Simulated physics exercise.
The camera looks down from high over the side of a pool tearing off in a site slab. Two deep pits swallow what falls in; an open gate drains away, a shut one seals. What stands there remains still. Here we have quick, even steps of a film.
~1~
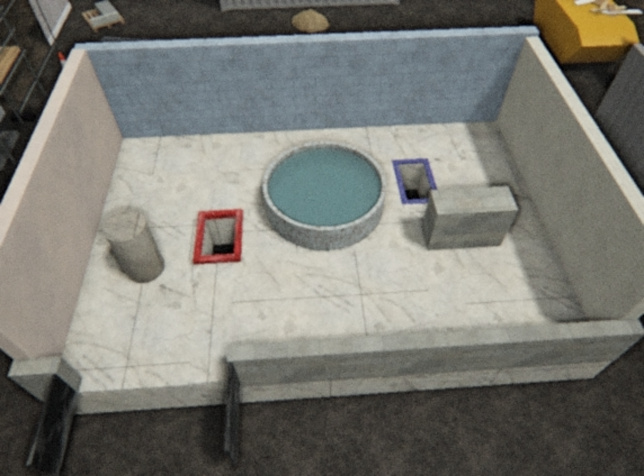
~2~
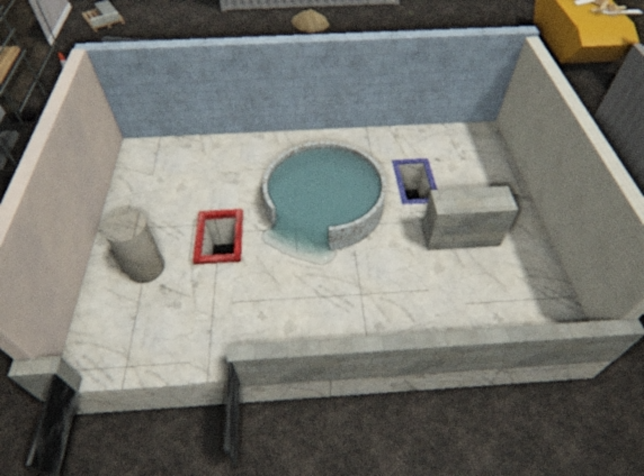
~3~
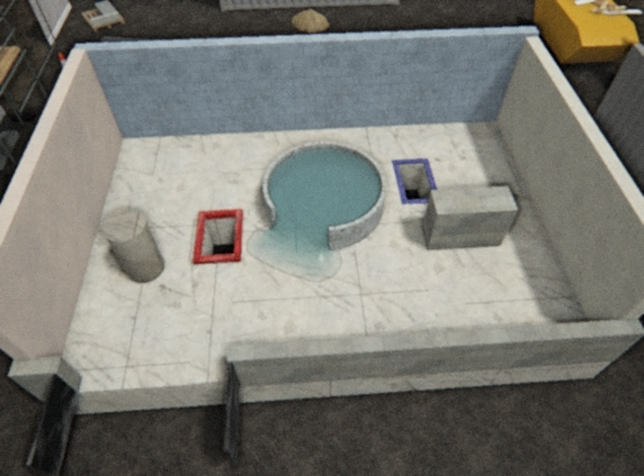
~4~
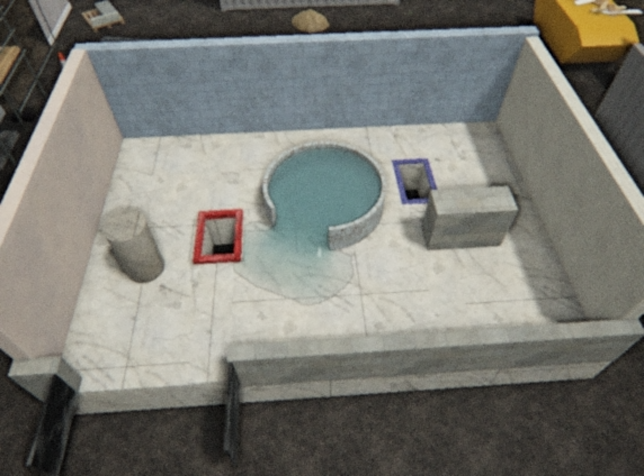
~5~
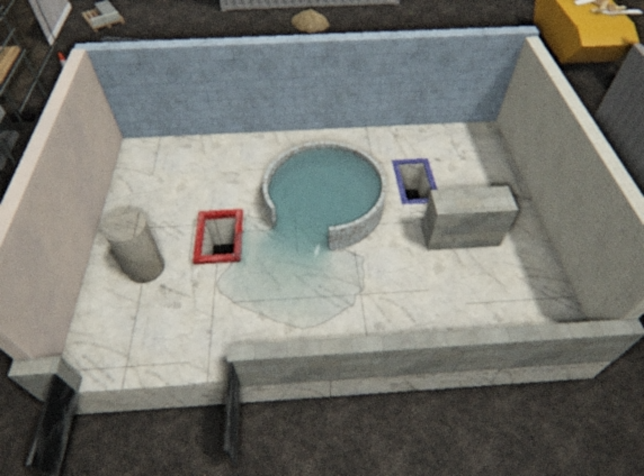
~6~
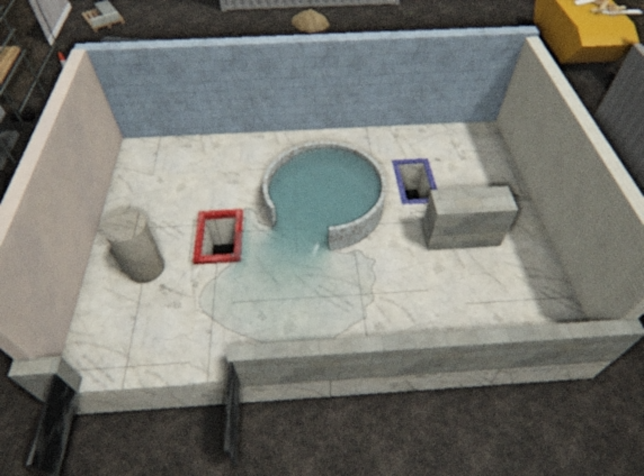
A round stone-walled pool of teal water stands in the middle of a pale, marble-like slab enclosed by low walls, one blue at the back, seen from high above by a still camera. A red-rimmed pit and a grey cylinder sit to its left, a blue-rimmed pit and grey block to its right. The pool's near side opens, and water pours out, spreading forward and leftward in a thin, widening sheet.
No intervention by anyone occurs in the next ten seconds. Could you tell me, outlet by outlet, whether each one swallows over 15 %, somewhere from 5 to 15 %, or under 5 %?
Result: The gate ends up with a large portion - topping fifteen per cent. The red pit ends up with a tiny portion - beneath five per cent. The blue pit ends up with a tiny portion - beneath five per cent.
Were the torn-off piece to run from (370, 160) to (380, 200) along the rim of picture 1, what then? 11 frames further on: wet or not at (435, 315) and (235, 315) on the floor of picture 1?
Point one waterlogged, point two not reached.
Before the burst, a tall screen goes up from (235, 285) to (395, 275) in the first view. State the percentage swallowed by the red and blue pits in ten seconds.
Red 14 %, blue 6 %.
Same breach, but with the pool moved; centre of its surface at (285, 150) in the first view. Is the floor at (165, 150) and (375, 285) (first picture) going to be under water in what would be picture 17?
First spot not reached, second spot not reached.
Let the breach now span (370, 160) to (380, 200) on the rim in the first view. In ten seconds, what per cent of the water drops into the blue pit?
Per cent to blue: 50.
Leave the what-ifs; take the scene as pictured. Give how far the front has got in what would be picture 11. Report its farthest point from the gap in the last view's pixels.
About at (142, 372).
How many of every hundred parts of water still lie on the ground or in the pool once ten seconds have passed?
60 per cent.
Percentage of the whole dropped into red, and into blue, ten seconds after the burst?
Near 2 in a hundred, followed by near 0 in a hundred.
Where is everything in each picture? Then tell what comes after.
The first frame shows still water in the round pool at (325, 185).
In the second frame, the front is at (332, 255), out from the gap at (299, 238).
In the third frame, the front is at (252, 249), out from the gap at (299, 239).
In the fourth frame, water pours out at (299, 239) and has run to (315, 300).
In the fifth frame, the front is at (305, 323), out from the gap at (299, 239).
In the sixth frame, the front is at a hidden place, out from the gap at (299, 238).
A moment on, water covers 20 % of the floor; the gate 1 %, the red pit 0 %, the blue pit 0 %.
Next, water covers 25 % of the floor; the gate 7 %, the red pit 1 %, the blue pit 0 %.
Then, water covers 35 % of the floor; the gate 18 %, the red pit 1 %, the blue pit 0 %.
Later, water covers 50 % of the floor; the gate 29 %, the red pit 1 %, the blue pit 0 %.
In the end, water covers 70 % of the floor; the gate 38 %, the red pit 1 %, the blue pit 0 %.
